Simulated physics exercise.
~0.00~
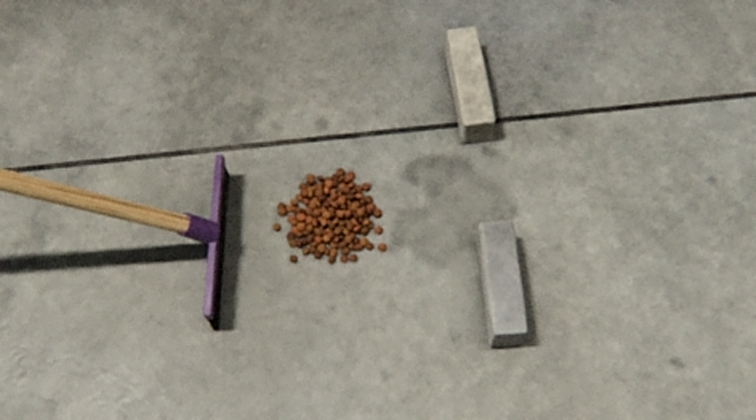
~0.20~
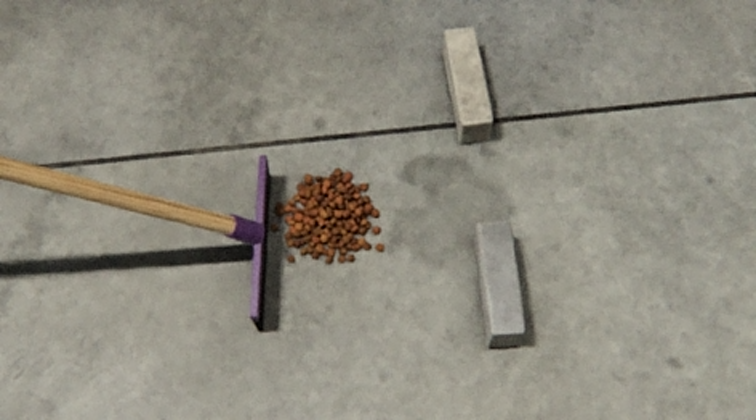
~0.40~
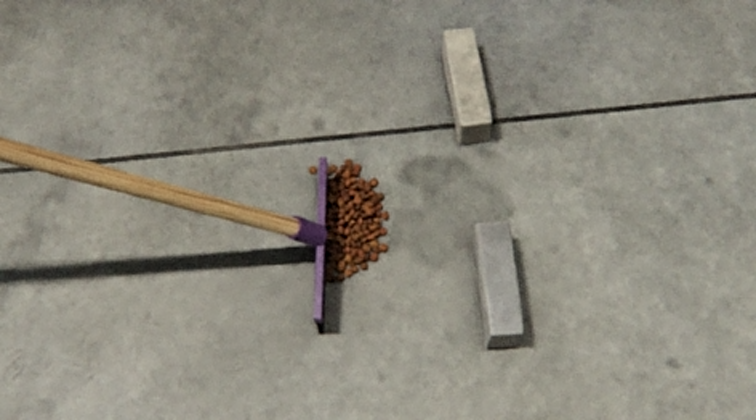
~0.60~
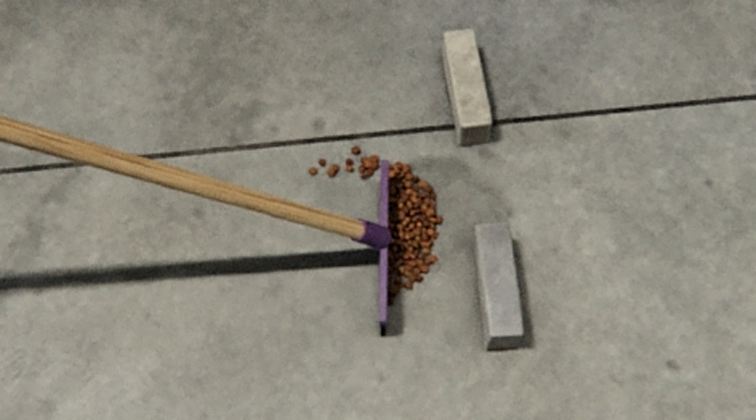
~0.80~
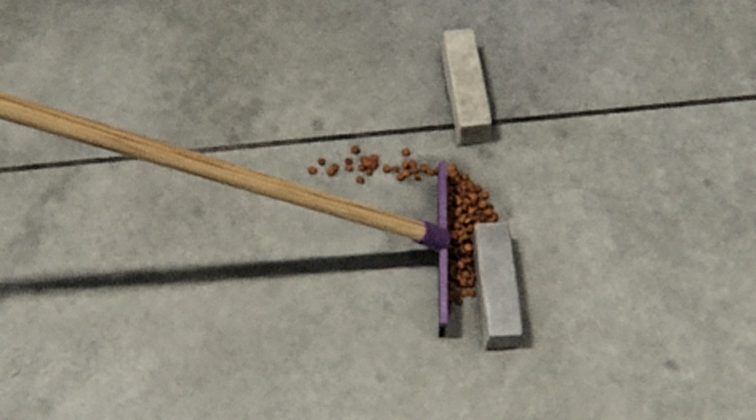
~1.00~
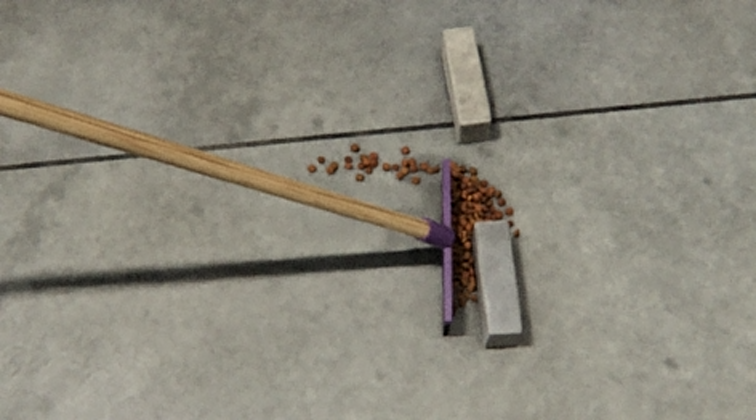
A purple squeegee on a long wooden handle slides to the right across a grey concrete floor, seen from above by a slightly swaying camera. Ahead of it lies a round pile of reddish-brown kibble, and farther right stand two fixed blocks, a beige one above and a grey one below, with a gap between them. The blade meets the pile, squashes it into a narrow band and carries it along, while some bits slip round its upper end and trail behind. It stops just short of the grey block, with most kibble held before the blocks and a little in the gap.
